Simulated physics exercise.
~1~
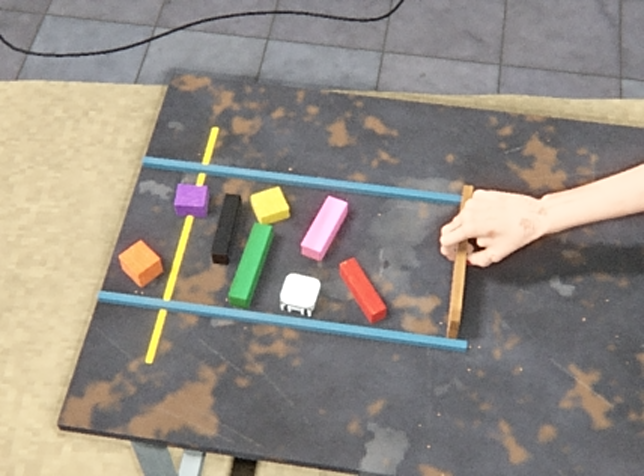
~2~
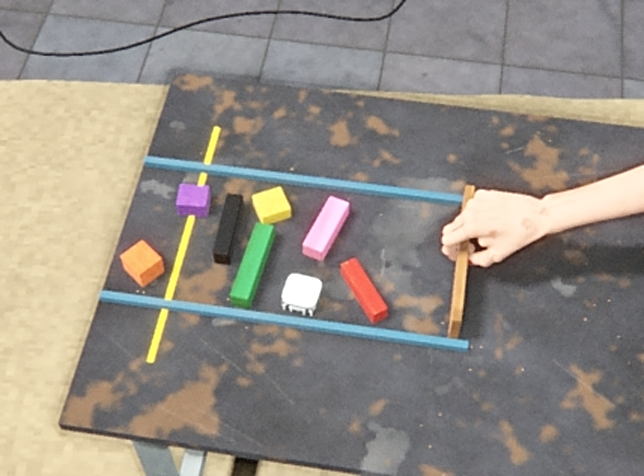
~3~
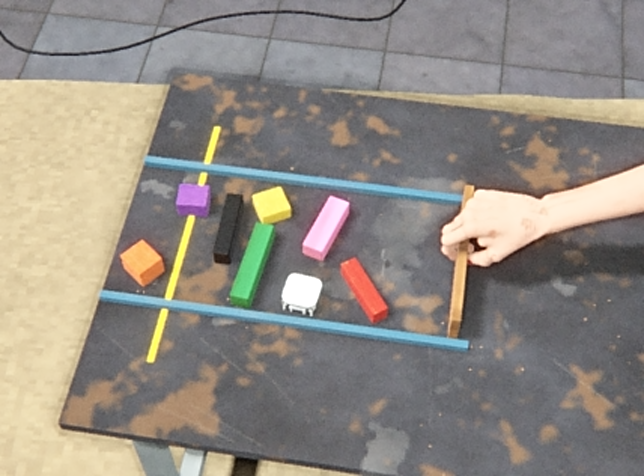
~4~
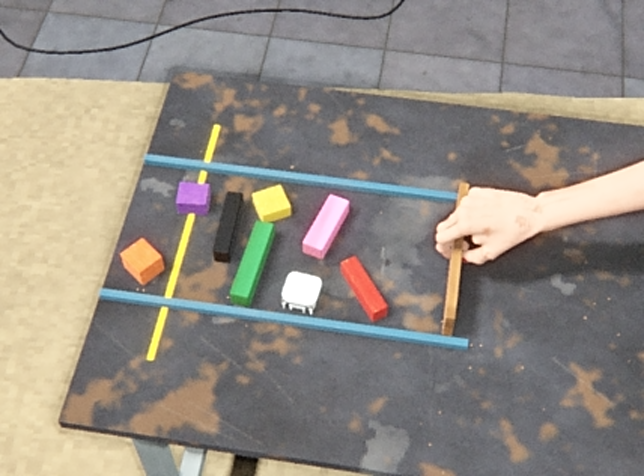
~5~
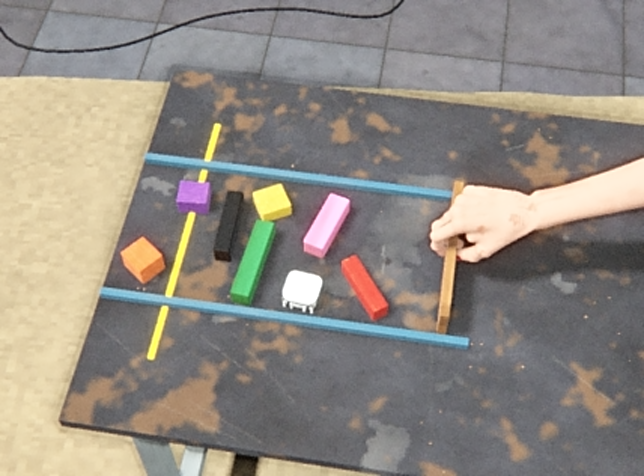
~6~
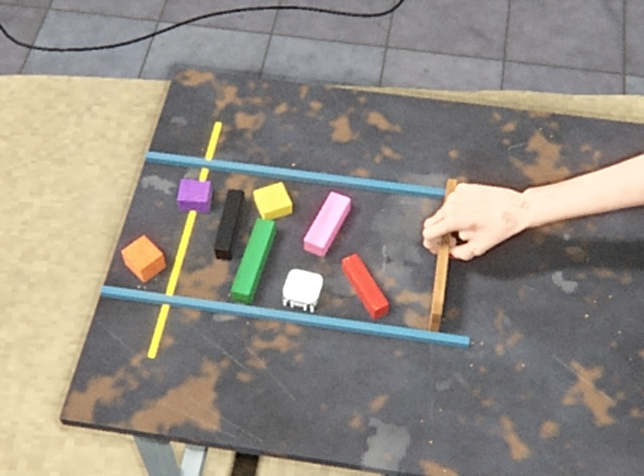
We see colored blocks and sticks and a small white object lying between two blue rails on a dark, worn tabletop. A hand holding a wooden board at the right pauses, then slides it slightly left, without touching them.
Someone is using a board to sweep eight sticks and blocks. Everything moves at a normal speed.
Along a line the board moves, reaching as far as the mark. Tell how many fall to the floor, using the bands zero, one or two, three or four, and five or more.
One or two fall to the floor.
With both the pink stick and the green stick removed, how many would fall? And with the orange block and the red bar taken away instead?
0, then 1.
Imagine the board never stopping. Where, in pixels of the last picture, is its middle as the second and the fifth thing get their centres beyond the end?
The middle is near (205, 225) first and near (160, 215) after.
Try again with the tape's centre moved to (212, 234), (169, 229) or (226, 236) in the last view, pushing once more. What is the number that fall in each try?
Counts per try, in order: 0 / 4 / 0.
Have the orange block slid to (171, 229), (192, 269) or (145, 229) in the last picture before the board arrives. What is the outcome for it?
The orange block is lost; comes down; goes over.
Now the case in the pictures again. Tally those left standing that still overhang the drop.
The count is 2.
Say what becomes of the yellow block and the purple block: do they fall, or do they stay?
The yellow block keeps its place, while the purple block comes off.
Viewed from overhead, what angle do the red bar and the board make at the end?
Roughly 0° out of line.
A little later, none off yet; orange block at rest near (144, 259); purple block at rest near (195, 196); black stick at rest near (230, 224).
Next, none off yet; orange block at rest near (144, 259); purple block at rest near (195, 196); black stick moving near (224, 223).
Later still, none off yet; orange block shifted a little near (127, 257); purple block shifted well along near (150, 185); black stick shifted about its own width near (163, 209).
When it is over, the number that fall off is one or two; down, purple block and orange block.
